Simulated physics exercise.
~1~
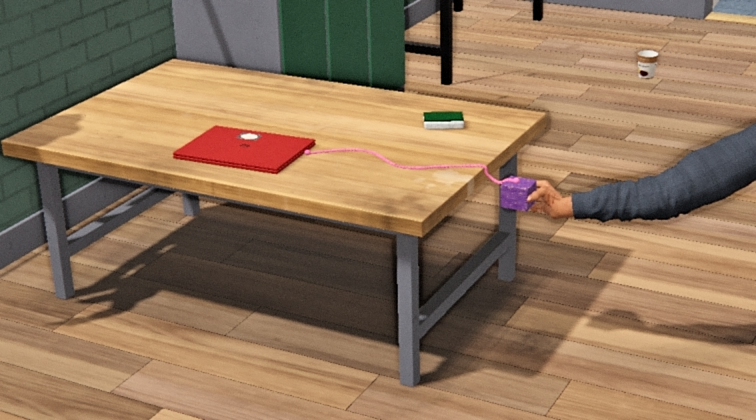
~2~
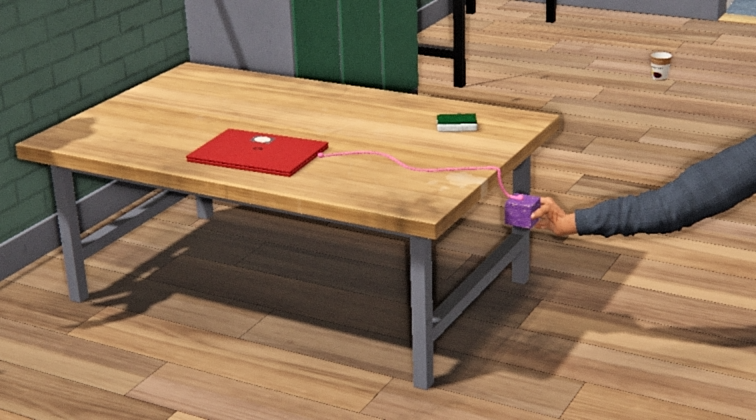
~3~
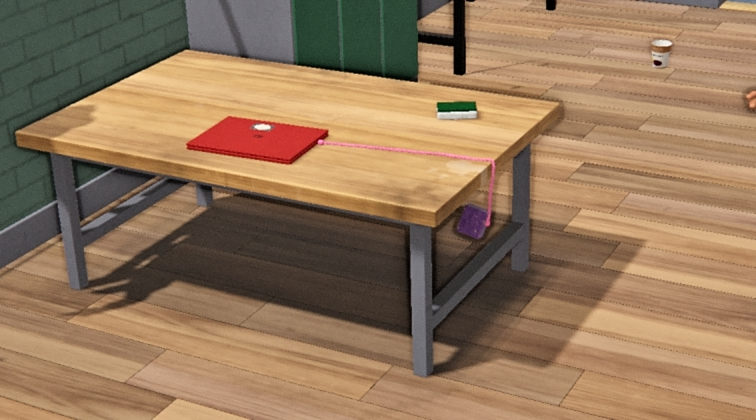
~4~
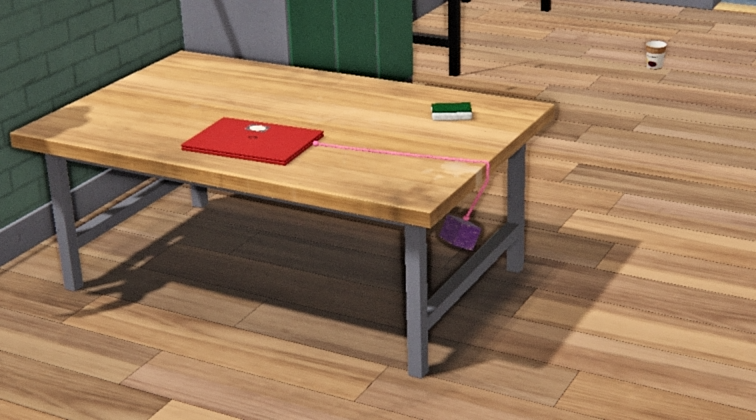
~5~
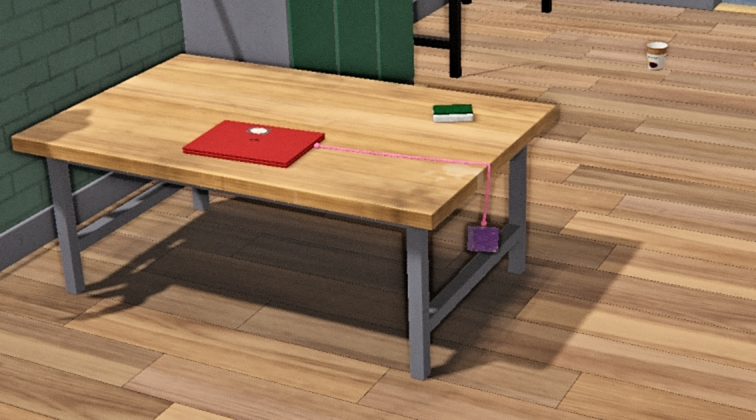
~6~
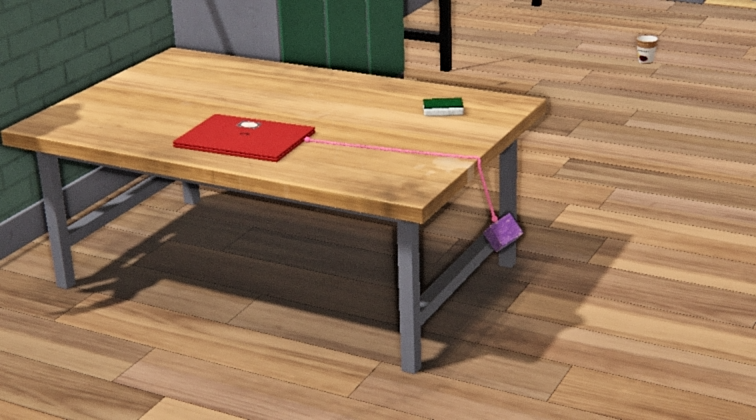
Hand releasing a purple block tied by pink cord to a red laptop on a workbench, leaving it swinging below the edge.
